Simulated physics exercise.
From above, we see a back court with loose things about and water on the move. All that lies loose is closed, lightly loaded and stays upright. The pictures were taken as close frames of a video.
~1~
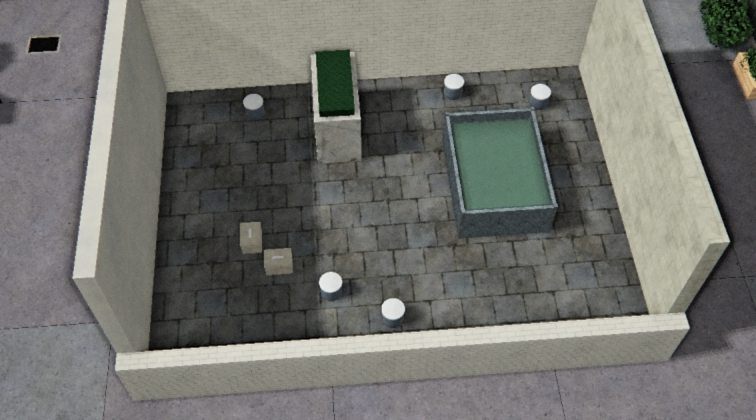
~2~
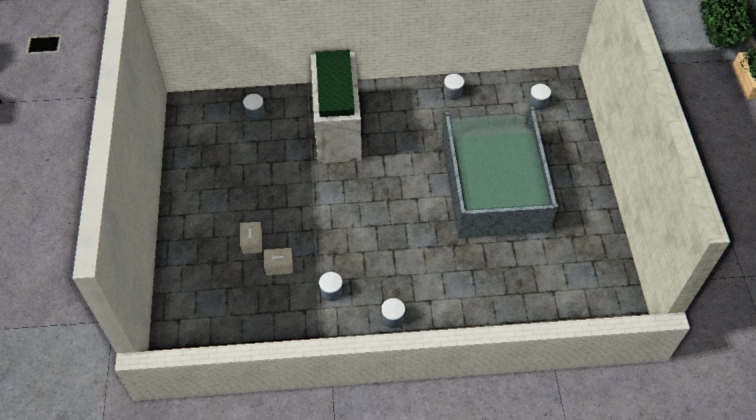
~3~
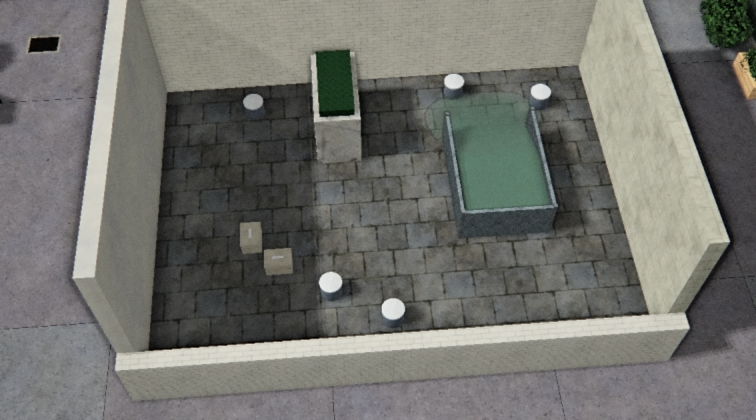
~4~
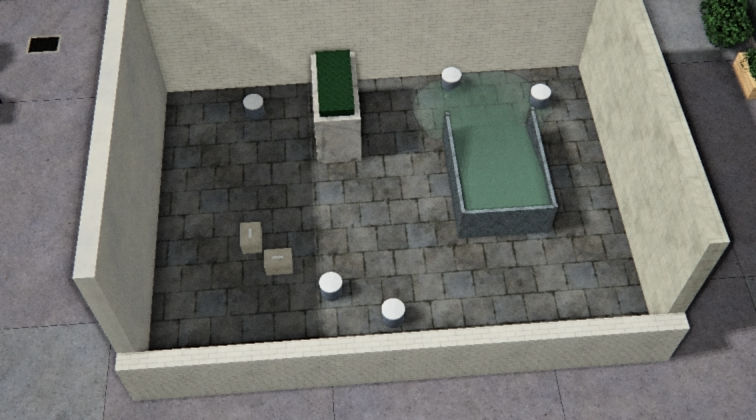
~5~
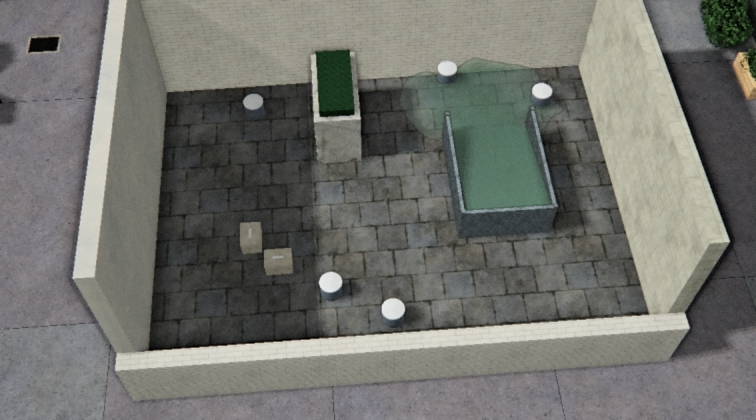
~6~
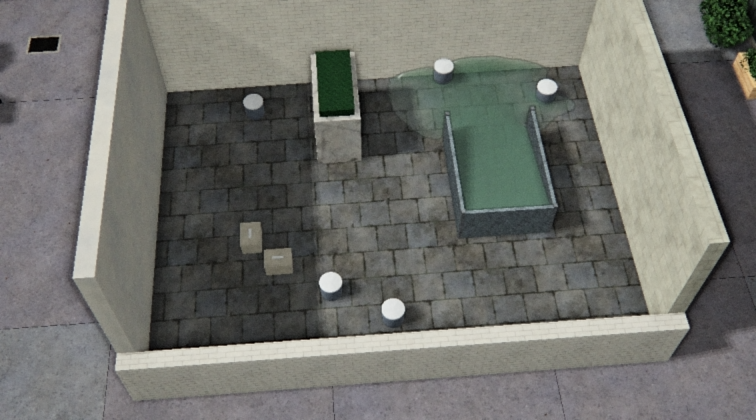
Greenish water slips out over the far side of a grey stone tank at the right of a walled, grey-paved court, seen from high above by a still camera. White-topped pails stand around the paving, with two small pale blocks at left and a pale planter topped with dark green near the back wall. The water spreads in a thin sheet to the back wall, nudging one pail slightly back and left, then another slightly right.
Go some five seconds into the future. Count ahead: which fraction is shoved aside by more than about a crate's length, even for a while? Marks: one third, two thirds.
It sits mid-range.
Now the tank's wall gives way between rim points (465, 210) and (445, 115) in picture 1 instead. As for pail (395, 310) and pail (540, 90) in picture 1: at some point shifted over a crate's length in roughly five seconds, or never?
The first one came up short, the second came up short.
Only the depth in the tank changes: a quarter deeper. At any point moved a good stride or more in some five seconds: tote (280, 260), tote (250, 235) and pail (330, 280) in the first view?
Going through them in turn, I'd say never got there, then never got there, then never got there.
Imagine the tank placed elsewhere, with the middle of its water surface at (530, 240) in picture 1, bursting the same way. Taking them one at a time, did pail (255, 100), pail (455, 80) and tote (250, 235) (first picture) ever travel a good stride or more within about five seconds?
Object by object, in turn: Travelled a good distance, travelled a good distance, lingered near its place.
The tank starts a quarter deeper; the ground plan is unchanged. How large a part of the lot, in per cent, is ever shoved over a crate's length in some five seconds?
Around 40 in a hundred.
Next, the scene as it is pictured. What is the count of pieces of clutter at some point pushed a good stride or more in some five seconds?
Tally: 3.
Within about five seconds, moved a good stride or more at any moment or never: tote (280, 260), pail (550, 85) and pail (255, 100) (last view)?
Sequence check gives below that mark, next past that mark, finally past that mark.
A moment on, 2 of 7 are well off their spots; 1 afloat.
Next, 2 of 7 are well off their spots; 0 afloat.
Later, 3 of 7 are well off their spots; 1 afloat.
In the end, 3 of 7 are well off their spots, and 3 have been at some point; 1 afloat.
